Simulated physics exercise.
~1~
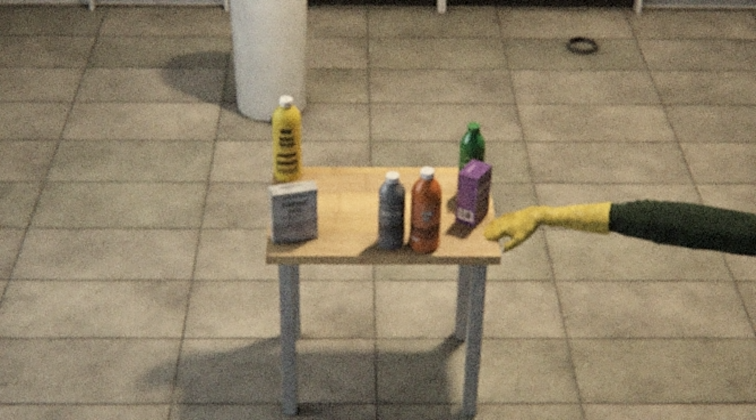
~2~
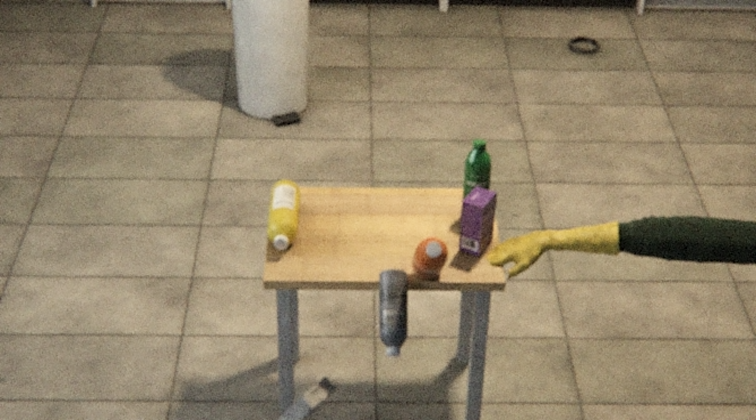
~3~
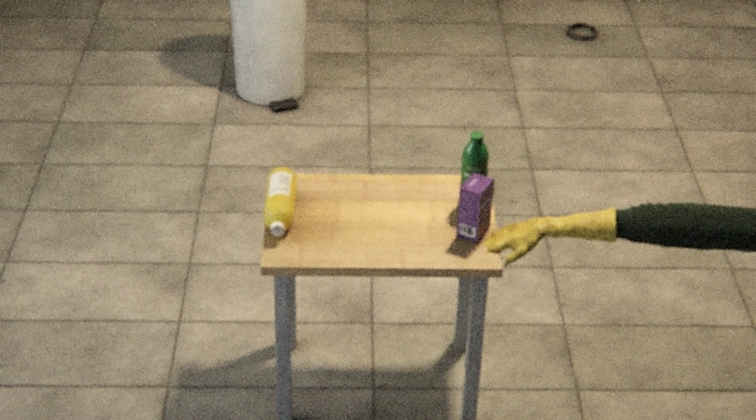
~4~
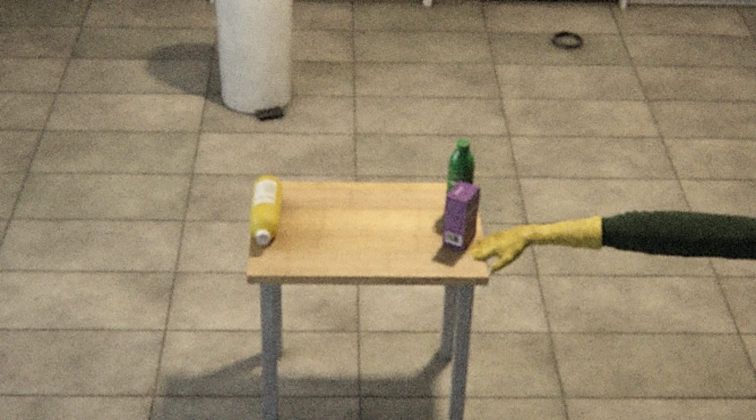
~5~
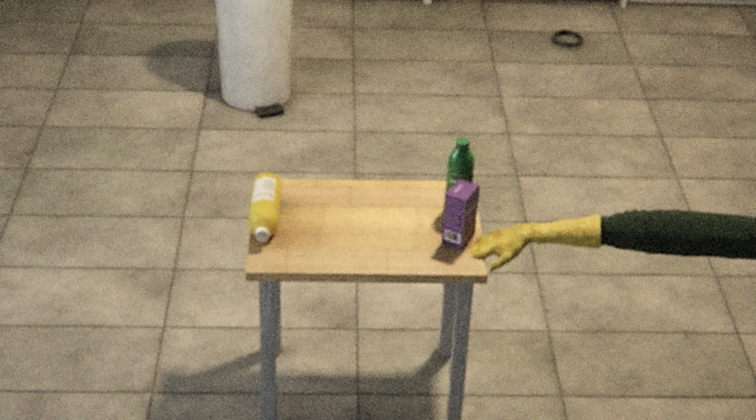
The clip shows a gloved hand at the right edge of a table that jerks toward the viewer, toppling a yellow bottle onto its side and sending grey and orange bottles and a white packet off the front, while the purple carton and green bottle stay standing.
